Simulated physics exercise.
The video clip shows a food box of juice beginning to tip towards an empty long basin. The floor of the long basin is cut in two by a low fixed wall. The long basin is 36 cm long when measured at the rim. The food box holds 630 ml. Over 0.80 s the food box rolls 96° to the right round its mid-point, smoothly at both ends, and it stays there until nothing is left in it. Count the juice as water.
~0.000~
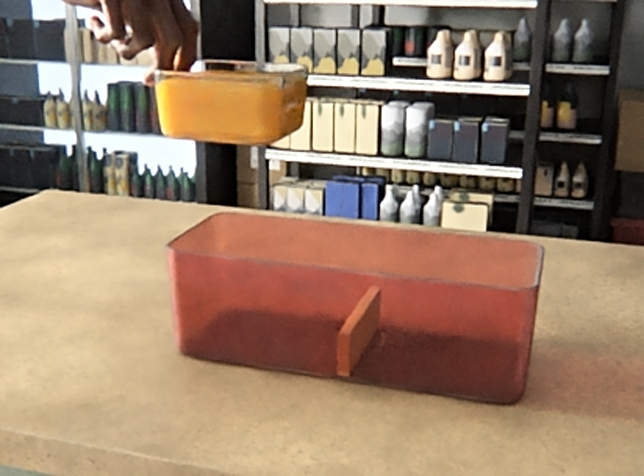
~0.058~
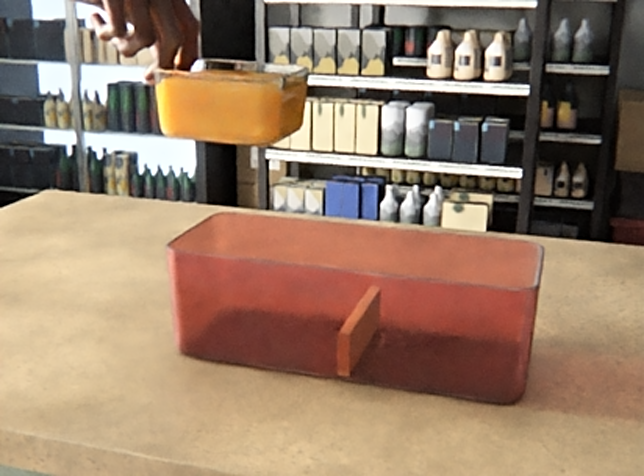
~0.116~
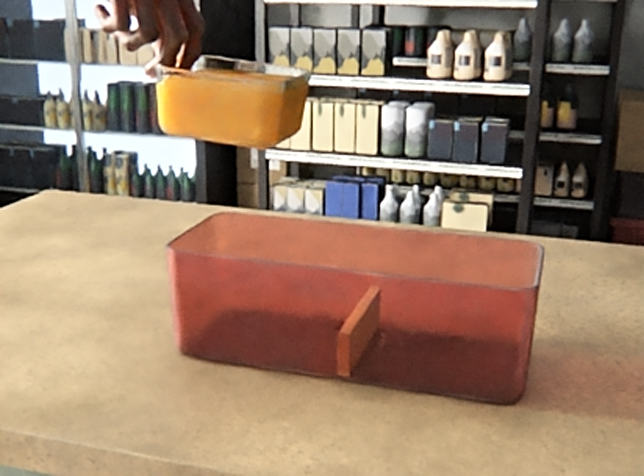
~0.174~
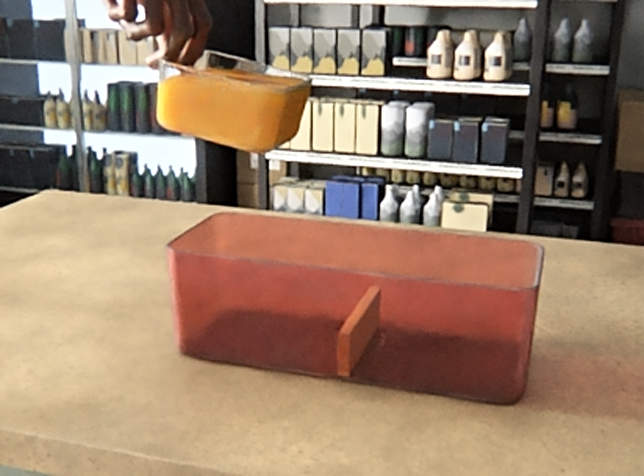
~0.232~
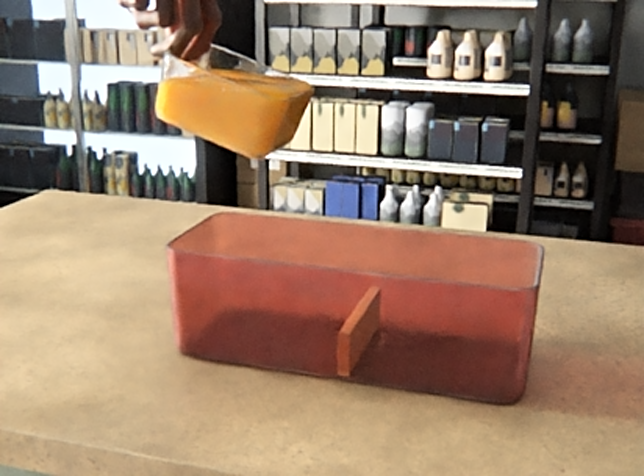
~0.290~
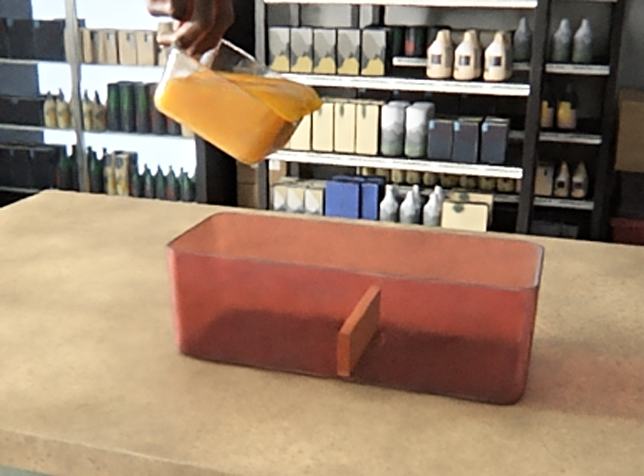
A hand held a clear box of orange juice above an empty, see-through red basin on a counter, then tilted it smoothly to the right until the juice reached over its lower rim.
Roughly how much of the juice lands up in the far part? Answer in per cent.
Around 51 %.
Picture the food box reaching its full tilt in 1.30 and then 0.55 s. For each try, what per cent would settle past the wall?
Some 55 and 35 per cent, in that order.
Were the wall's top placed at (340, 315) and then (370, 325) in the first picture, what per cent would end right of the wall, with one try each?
70 then 45 %.
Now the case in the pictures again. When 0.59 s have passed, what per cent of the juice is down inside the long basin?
About 32 per cent.
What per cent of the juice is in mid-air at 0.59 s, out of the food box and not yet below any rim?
Roughly 42 %.
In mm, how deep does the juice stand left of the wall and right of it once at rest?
Final reading - left some 12 mm, right some 14 mm.
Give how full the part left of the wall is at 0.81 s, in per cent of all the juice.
About 34 percent.
By 0.59 s the tilt is 81° and 25 per cent is still to pour, 8 is left of the wall and 25 right of it.
By 0.81 s the tilt is 96° and 6 per cent is still to pour, 35 is left of the wall and 51 right of it.
By 1.05 s the tilt is 96° and 1 per cent is still to pour, 44 is left of the wall and 51 right of it.
By 1.30 s the tilt is 96° and 0 per cent is still to pour, 46 is left of the wall and 51 right of it.
At rest 46 per cent lies left of the wall, 51 right of it and 3 outside.
